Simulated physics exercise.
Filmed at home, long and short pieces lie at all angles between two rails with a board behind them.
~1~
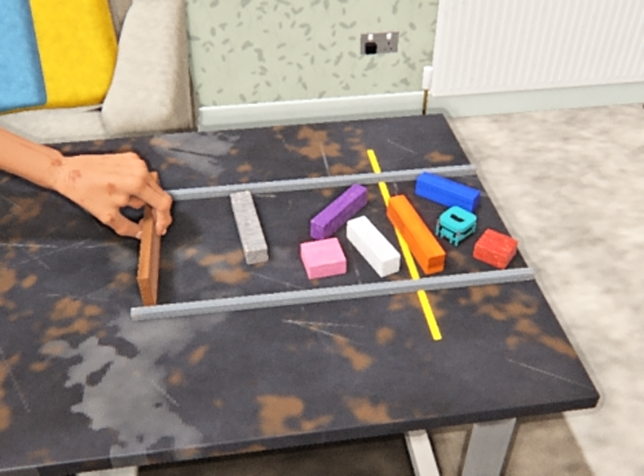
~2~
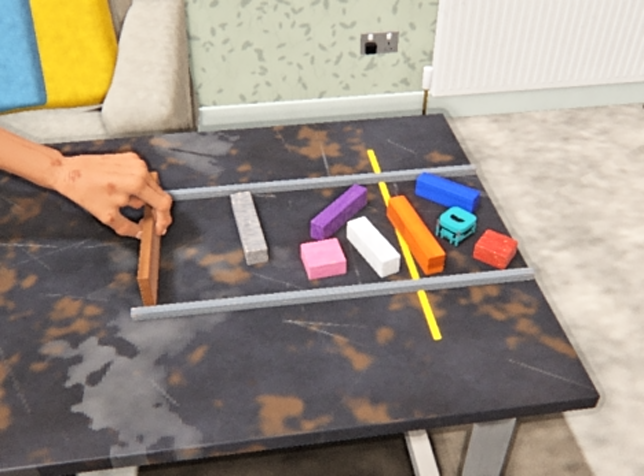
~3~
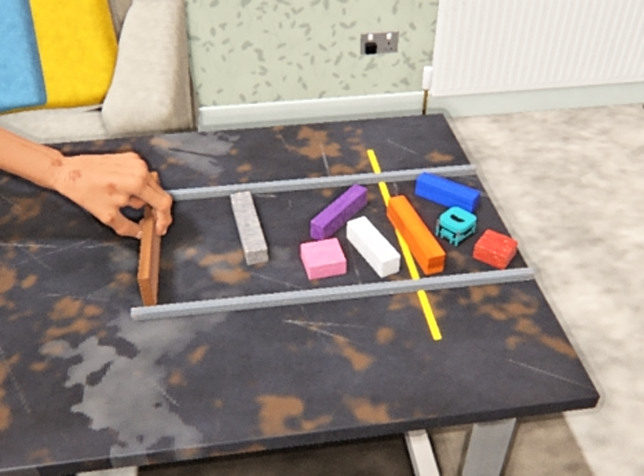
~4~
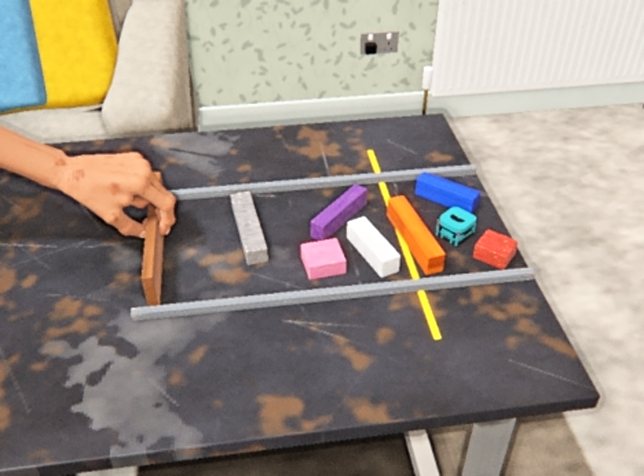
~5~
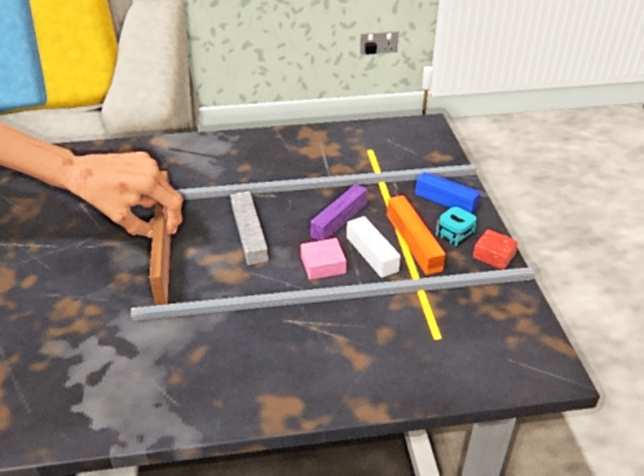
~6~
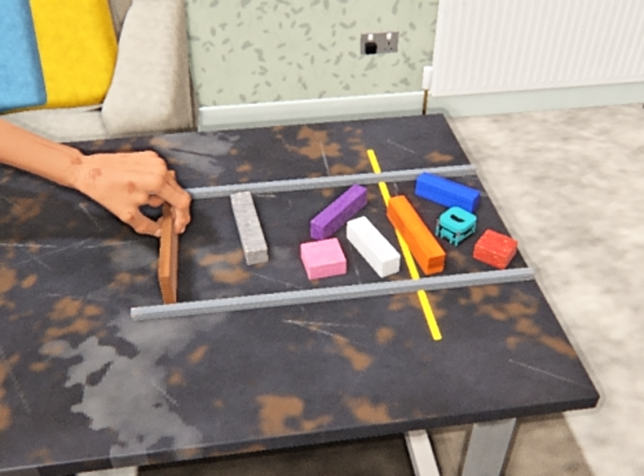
At first, a hand holds a brown board upright at the left end of two rails on a dark table, with coloured blocks and a grey bar lying between them. The hand then slides the board slightly to the right, still short of the grey bar, while all the pieces stay still.
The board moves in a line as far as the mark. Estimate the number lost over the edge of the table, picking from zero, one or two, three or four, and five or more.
Lost over the edge: Zero.
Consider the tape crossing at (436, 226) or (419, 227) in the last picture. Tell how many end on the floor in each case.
It would be 2 and 1.
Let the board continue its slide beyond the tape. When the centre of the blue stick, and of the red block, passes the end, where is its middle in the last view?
Roughly at (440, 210) and roughly at (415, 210).
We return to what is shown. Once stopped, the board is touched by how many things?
Tally at the end: 2.
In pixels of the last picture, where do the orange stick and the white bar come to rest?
Final centres, first then second: (467, 228), (454, 241).
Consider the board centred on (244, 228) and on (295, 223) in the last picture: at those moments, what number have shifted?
First position 1; second position 3.
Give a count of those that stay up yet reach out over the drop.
It would come to 1.
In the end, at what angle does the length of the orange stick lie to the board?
It works out to near 5°.
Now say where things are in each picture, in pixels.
In the first picture, red block (496, 249); blue stick (447, 193); turquoise case (456, 226); board (152, 236); tape (398, 229).
In the second picture, blue stick (447, 193); purple bar (340, 212).
In the third picture, turquoise case (456, 227); board (152, 236).
In the fourth picture, red block (496, 249); grey bar (249, 227).
In the fifth picture, blue stick (447, 193); white bar (373, 246).
In the sixth picture, red block (496, 249); blue stick (447, 193); turquoise case (456, 227); board (170, 234); tape (398, 229).
Soon after, none off yet; red block at rest near (496, 249); blue stick at rest near (447, 193); turquoise case at rest near (456, 227).
In the end, the number that fall off is zero.
